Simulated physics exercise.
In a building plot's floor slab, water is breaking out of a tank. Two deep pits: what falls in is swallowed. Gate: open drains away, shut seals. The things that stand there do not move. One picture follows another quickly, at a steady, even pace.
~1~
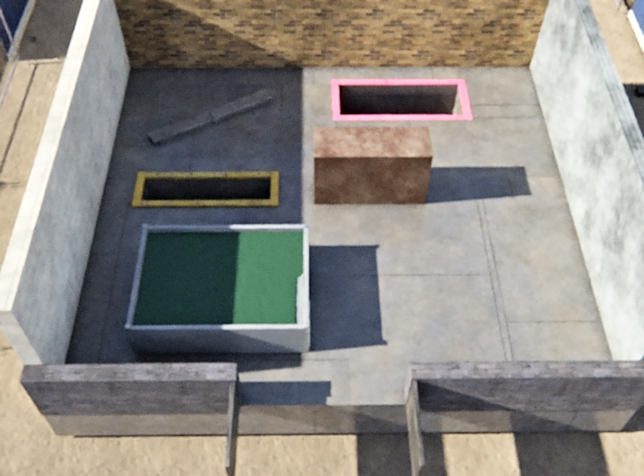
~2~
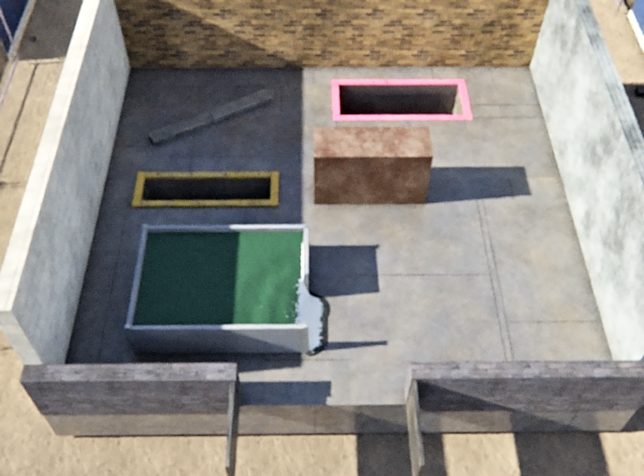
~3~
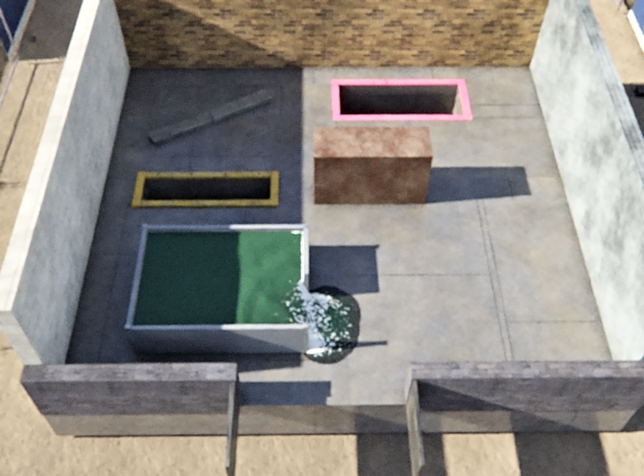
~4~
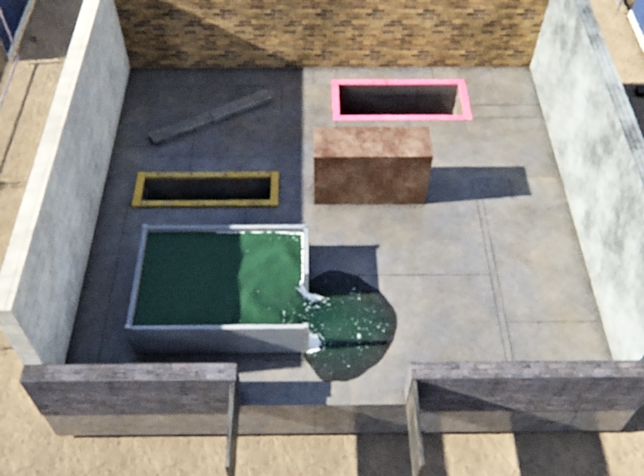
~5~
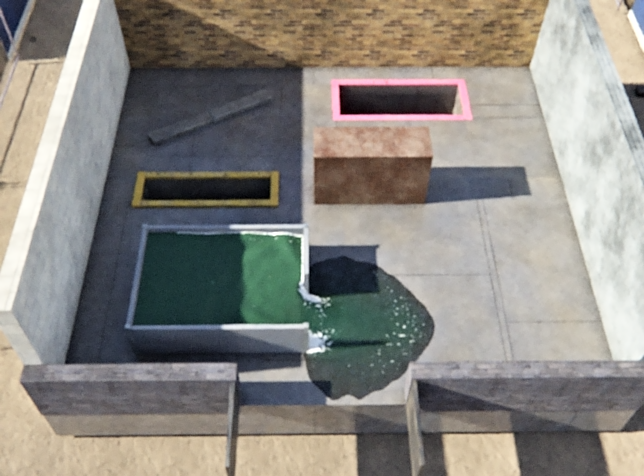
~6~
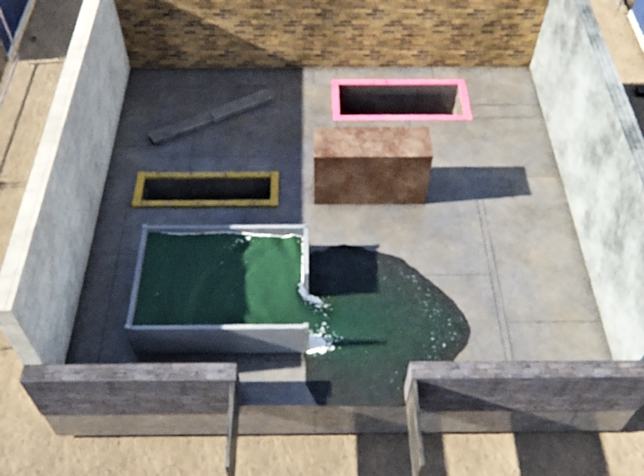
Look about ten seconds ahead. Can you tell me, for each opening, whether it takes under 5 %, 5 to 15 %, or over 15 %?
Sure: The gate takes 5 to 15 %; the yellow pit takes under 5 %; the pink pit takes over 15 %.
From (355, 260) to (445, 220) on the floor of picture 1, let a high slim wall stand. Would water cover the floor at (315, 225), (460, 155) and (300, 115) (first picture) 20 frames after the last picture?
Going spot by spot: High and dry, then high and dry, then high and dry.
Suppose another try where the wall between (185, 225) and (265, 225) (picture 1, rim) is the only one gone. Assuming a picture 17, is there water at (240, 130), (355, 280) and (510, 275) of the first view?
First spot spared, second spot spared, third spot spared.
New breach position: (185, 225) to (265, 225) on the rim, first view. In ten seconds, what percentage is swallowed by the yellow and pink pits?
For yellow it's about 60 per cent, and for pink about 4 per cent.
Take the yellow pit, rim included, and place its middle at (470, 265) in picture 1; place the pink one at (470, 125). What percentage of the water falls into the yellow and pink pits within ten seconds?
Split: Yellow 20 %, pink 15 %.
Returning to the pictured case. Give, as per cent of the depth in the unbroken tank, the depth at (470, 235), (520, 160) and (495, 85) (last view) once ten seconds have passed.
Taking the places in turn, I get roughly 8, 6 and 14 percent.
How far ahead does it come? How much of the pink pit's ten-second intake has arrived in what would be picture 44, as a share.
By my reckoning, 15 percent.
A moment on, water covers 20 % of the floor; the gate 1 %, the yellow pit 0 %, the pink pit 0 %.
Next, water covers 25 % of the floor; the gate 4 %, the yellow pit 0 %, the pink pit 0 %.
Then, water covers 30 % of the floor; the gate 7 %, the yellow pit 0 %, the pink pit 0 %.
Later, water covers 45 % of the floor; the gate 10 %, the yellow pit 0 %, the pink pit 3 %.
In the end, water covers 50 % of the floor; the gate 12 %, the yellow pit 0 %, the pink pit 19 %.
